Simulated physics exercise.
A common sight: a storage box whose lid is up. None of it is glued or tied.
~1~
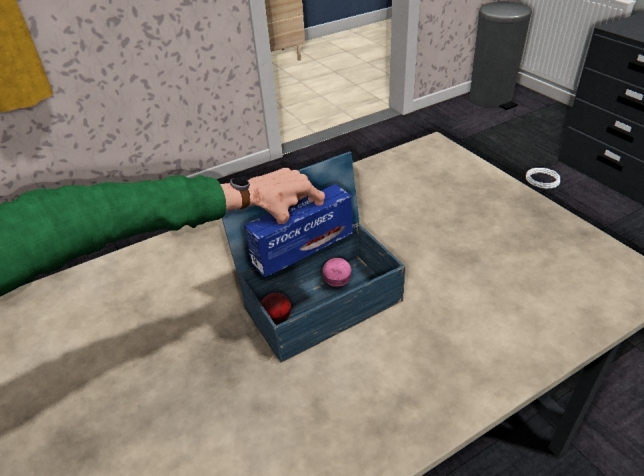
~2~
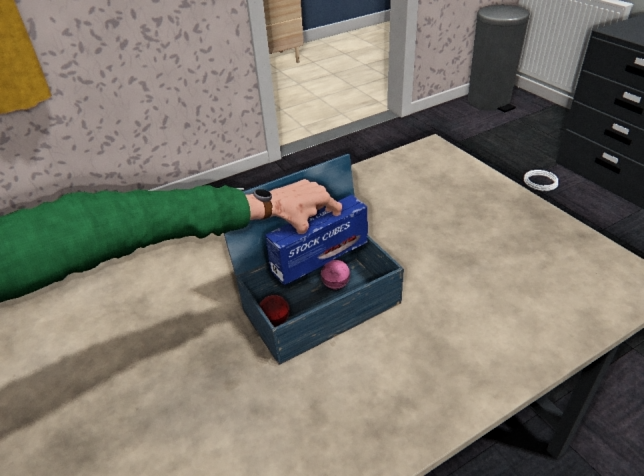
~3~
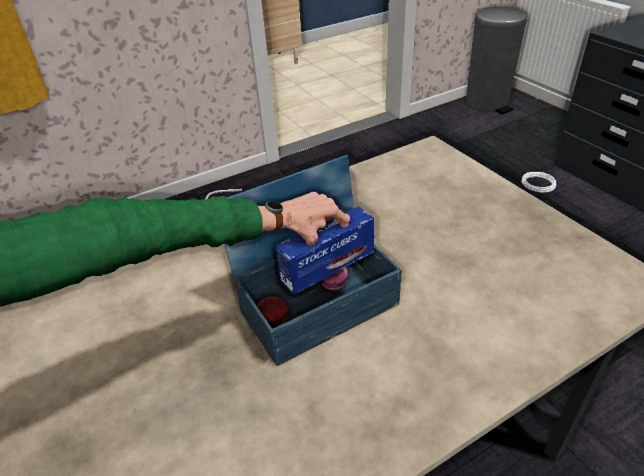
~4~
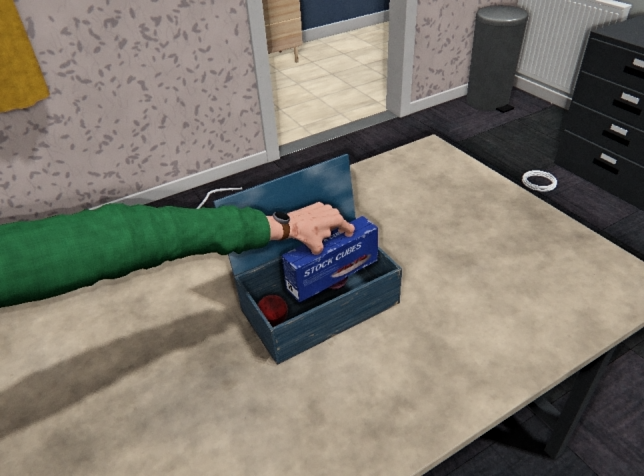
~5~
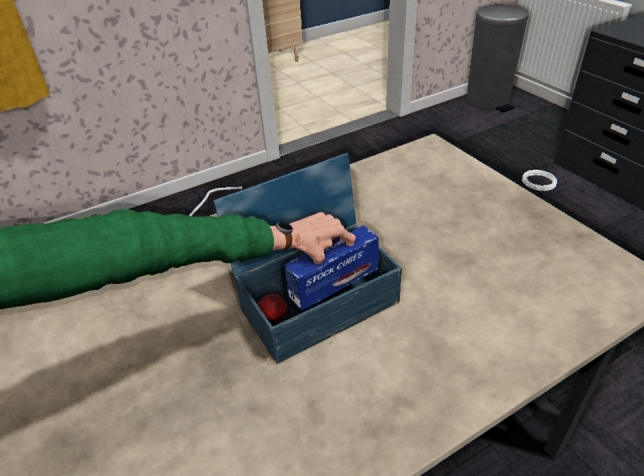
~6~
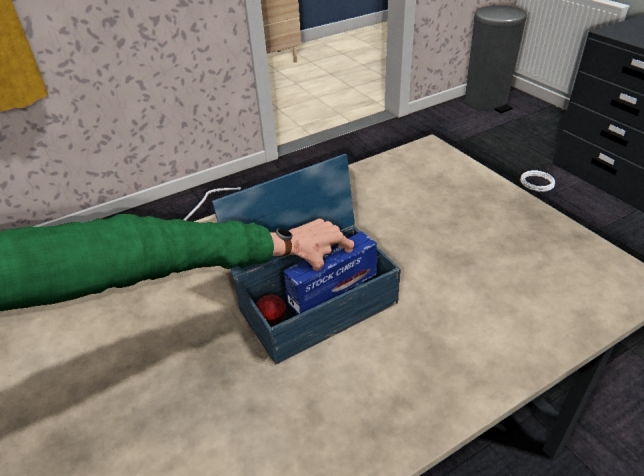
On a tabletop, a green-sleeved hand lowering a blue stock cubes packet into an open storage box with red and pink balls.
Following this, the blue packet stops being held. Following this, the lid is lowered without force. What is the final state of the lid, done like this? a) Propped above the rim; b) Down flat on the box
Down flat on the box.
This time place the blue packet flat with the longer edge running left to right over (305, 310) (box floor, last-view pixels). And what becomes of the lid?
Note: It lowers fully.
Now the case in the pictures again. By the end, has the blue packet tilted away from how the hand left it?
After all that, it keeps its set angle.
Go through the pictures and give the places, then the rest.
Still above its spot; blue packet (301, 230), in the first picture.
Still above its spot; blue packet (319, 238), in the second picture.
Still above its spot; blue packet (327, 249), in the third picture.
Still above its spot; blue packet (332, 258), in the fourth picture.
Still above its spot; blue packet (333, 267), in the fifth picture.
In place under the hand; blue packet (332, 273), in the sixth picture.
Then, 1.20 s on from there, lid starting down; blue packet shifted a little near (333, 296).
Then, 1.90 s on from there, lid 36° above the rim; blue packet shifted a little near (333, 296).
In the end, lid shut; moved from the start, blue packet; the other 2 unmoved. At the end, from the last picture's camera, blue packet near (333, 296).
